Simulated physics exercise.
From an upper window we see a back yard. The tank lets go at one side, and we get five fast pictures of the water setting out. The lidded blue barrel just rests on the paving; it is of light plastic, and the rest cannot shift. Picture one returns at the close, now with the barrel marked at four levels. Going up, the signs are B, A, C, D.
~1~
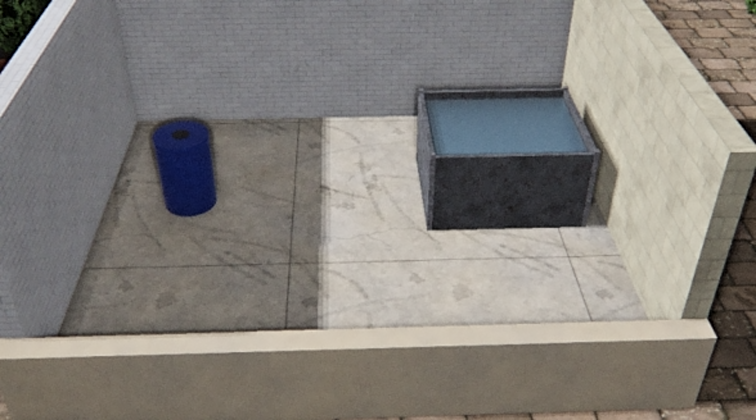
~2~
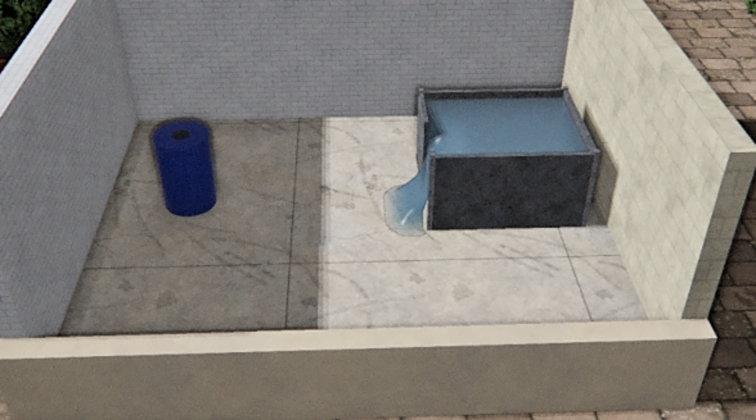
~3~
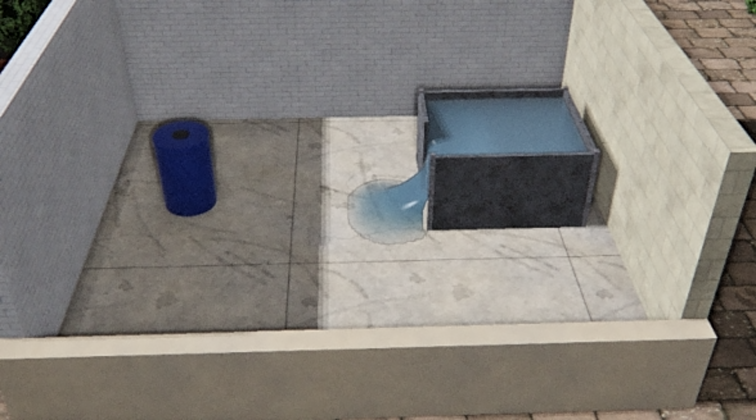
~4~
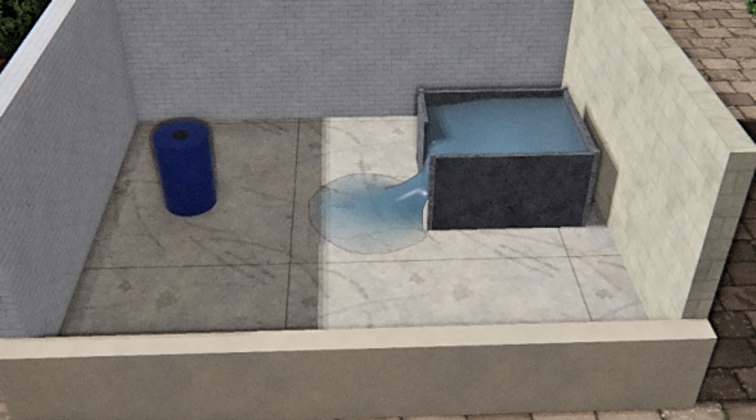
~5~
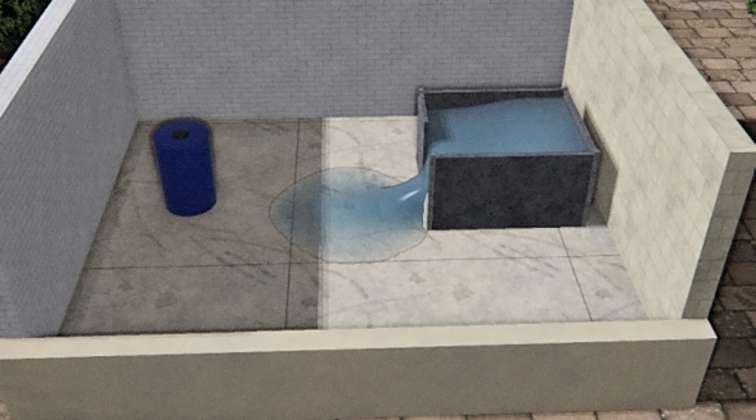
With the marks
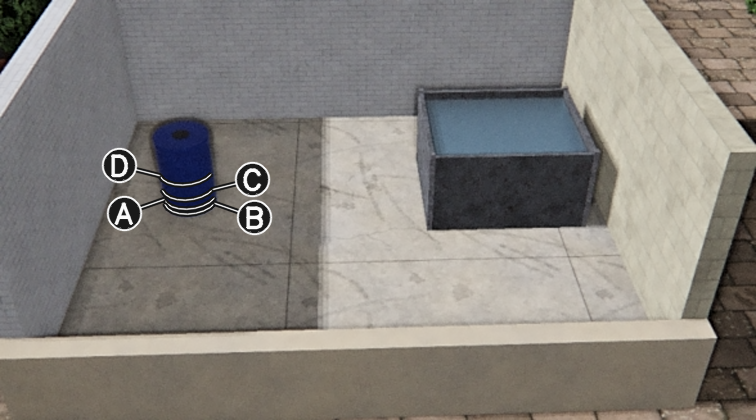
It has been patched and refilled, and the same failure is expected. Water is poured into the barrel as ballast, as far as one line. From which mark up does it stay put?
I would pick mark D.
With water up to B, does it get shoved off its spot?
Yes, it does.
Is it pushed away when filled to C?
Yes, that goes wrong.
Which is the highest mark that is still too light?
It is C.
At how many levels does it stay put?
One of them.
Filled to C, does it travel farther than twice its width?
No, it does not.
On the marked copy, A at (186, 209); B at (187, 214); C at (185, 200); D at (182, 185); from the bottom up B, A, C, D.
With A, it is pushed about 4 times its own width away.
With B, it is pushed about twice its own width away.
With C, it is pushed about half its own width away.
With D, it does not move.
